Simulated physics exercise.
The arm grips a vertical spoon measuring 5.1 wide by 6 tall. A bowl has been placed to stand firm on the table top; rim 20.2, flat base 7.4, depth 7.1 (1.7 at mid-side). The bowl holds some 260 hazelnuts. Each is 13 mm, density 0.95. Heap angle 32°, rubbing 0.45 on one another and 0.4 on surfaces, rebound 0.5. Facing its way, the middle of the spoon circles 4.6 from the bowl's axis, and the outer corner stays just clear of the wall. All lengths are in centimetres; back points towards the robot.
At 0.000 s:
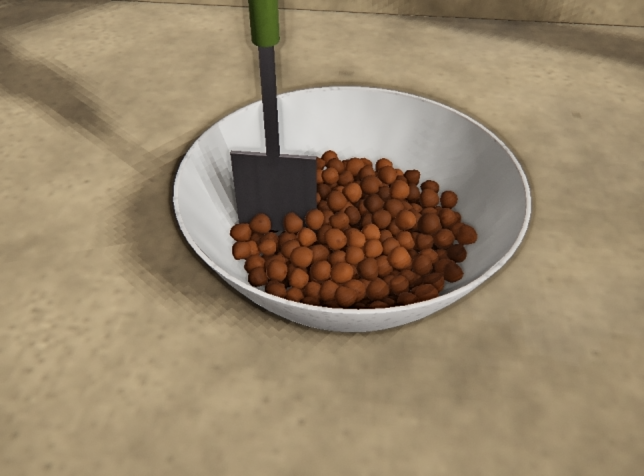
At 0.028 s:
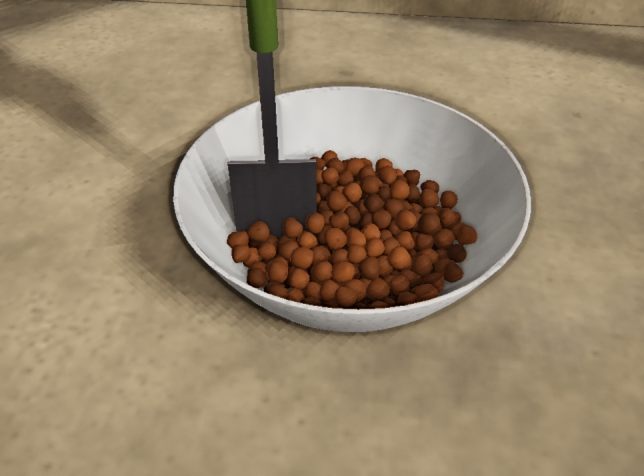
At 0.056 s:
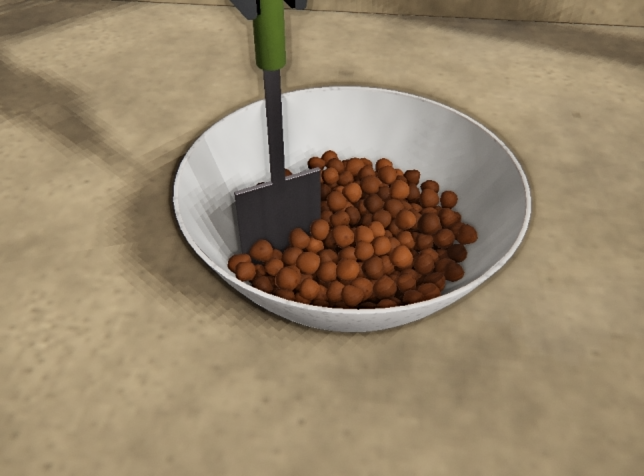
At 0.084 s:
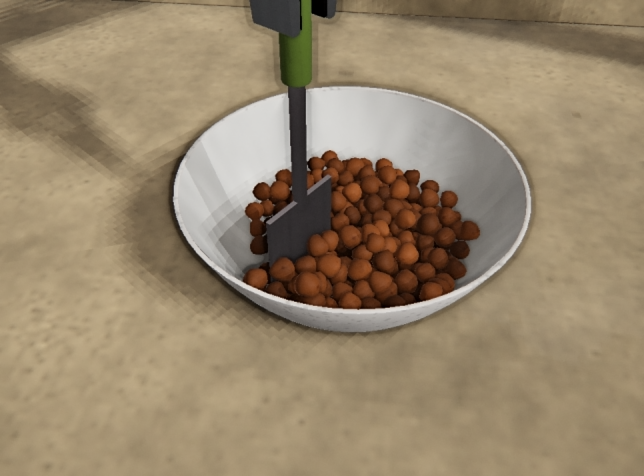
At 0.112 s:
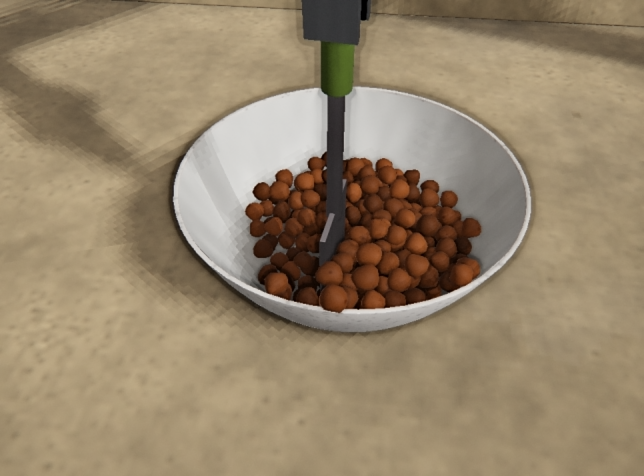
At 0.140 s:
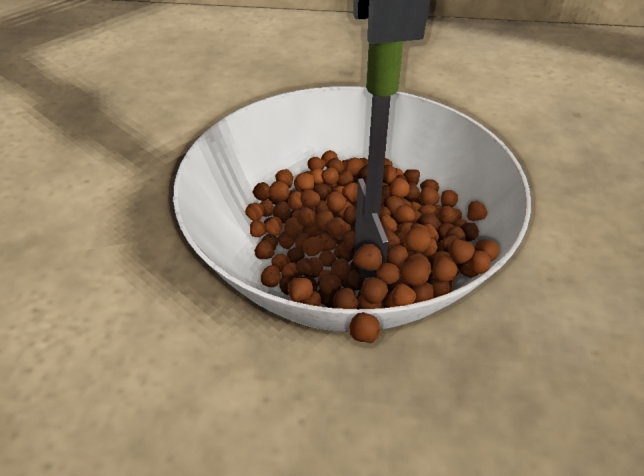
In a white bowl, a green-handled spatula turns and sweeps rightward through brown hazelnuts.
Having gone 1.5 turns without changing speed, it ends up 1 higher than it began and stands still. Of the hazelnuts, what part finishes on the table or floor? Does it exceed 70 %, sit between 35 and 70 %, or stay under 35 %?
It stays under 35 %.
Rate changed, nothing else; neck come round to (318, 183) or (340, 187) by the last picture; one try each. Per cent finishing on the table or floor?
Some 5 and 15 per cent respectively.
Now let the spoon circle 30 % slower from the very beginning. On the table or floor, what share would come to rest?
In that case, close to 15 in a hundred.
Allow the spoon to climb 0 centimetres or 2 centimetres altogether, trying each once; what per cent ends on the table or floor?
Close to 35 and 25 percent, in that order.
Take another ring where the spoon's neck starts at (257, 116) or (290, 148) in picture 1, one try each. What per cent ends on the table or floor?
Roughly 15 and 15 per cent.
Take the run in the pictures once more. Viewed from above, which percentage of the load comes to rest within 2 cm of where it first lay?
Estimate: 15 per cent.
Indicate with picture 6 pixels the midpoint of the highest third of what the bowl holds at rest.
Centre, approx.: (396, 218).
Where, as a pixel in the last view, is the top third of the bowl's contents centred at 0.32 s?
About (337, 133) in the last picture.
After 0.32 s, 274° round, highest piece 12 above the table; 224 in the bowl, 9 on the table or floor, 25 in flight or on the tool.
After 0.51 s, 79° round, highest piece 11 above the table; 199 in the bowl, 47 on the table or floor, 12 in flight or on the tool.
After 0.80 s, 180° round, highest piece 5 above the table; 193 in the bowl, 65 on the table or floor.
After 1.50 s, 180° round, highest piece 5 above the table; 193 in the bowl, 65 on the table or floor.
At rest, 193 in the bowl, 65 on the table or floor. That is 25 % on the table or floor.
